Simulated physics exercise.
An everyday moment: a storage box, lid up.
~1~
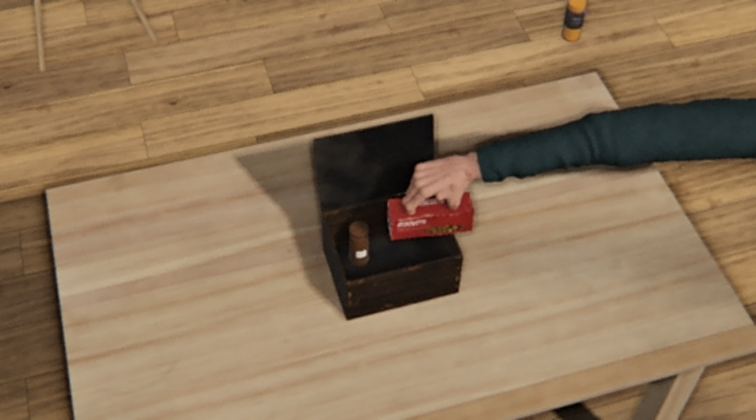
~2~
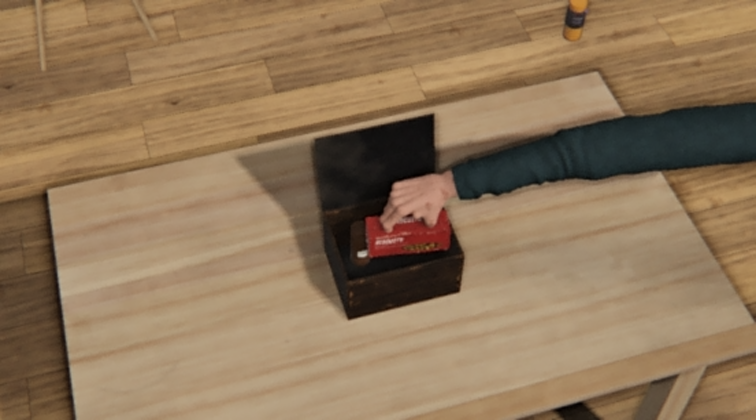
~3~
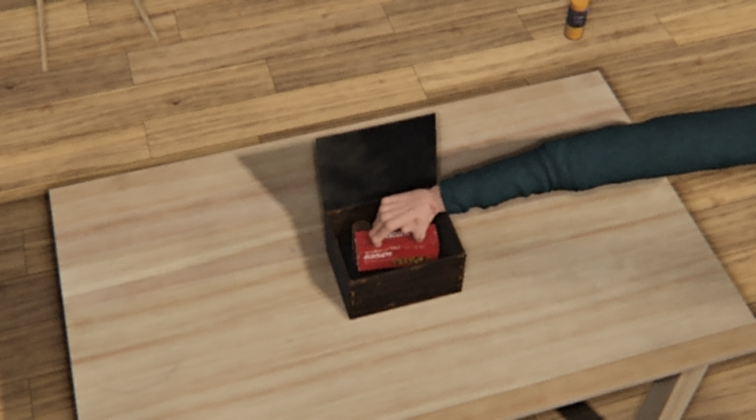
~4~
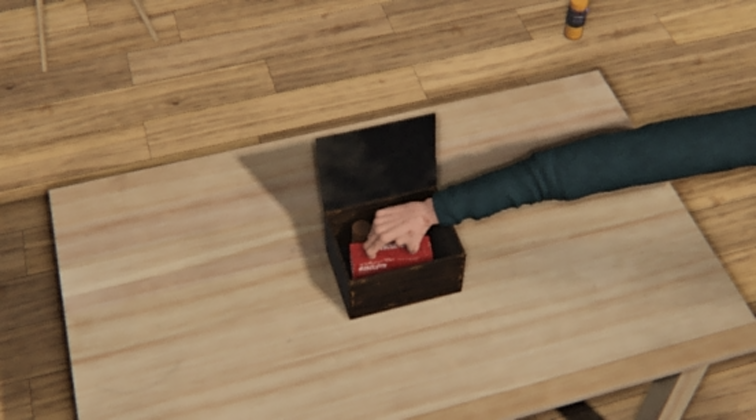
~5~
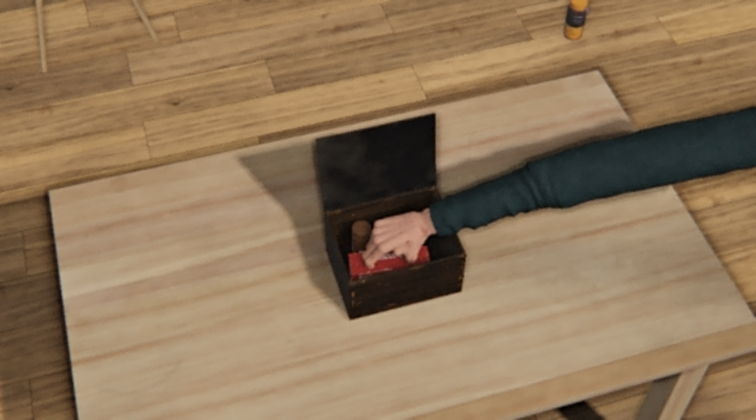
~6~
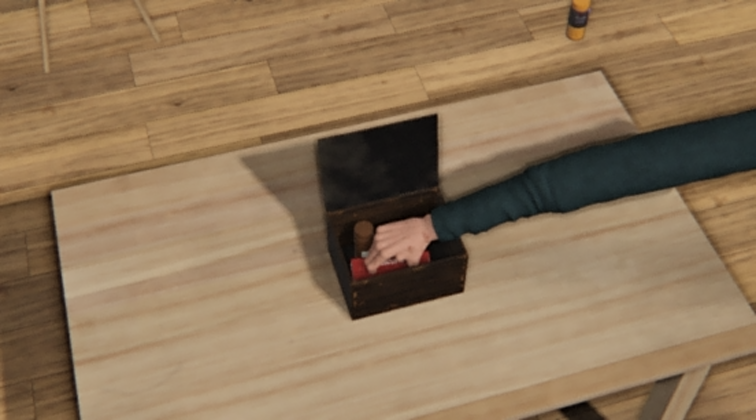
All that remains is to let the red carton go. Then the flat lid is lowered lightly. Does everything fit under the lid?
In the end the lid shuts flat.
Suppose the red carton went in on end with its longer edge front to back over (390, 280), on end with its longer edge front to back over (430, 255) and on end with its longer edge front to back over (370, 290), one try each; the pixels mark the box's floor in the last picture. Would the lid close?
First, it is held up; second, it will not close; third, it stays ajar.
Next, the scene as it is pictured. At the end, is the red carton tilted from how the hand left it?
It keeps its pose.
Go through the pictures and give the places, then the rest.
On its way; red carton (430, 216); brown shaker (359, 244), in the first picture.
On its way; red carton (408, 233); brown shaker (360, 244), in the second picture.
On its way; red carton (397, 247), in the third picture.
On its way; red carton (391, 259), in the fourth picture.
On its way; brown shaker (362, 244), in the fifth picture.
In place under the hand; brown shaker (364, 244), in the sixth picture.
Then, 1.50 s later than the last frame, lid 67° above the rim.
Then, 1.80 s later than the last frame, lid 32° above the rim.
When it is over, lid shut; both as before. End places, in pixels of the last picture, red carton near (391, 274).
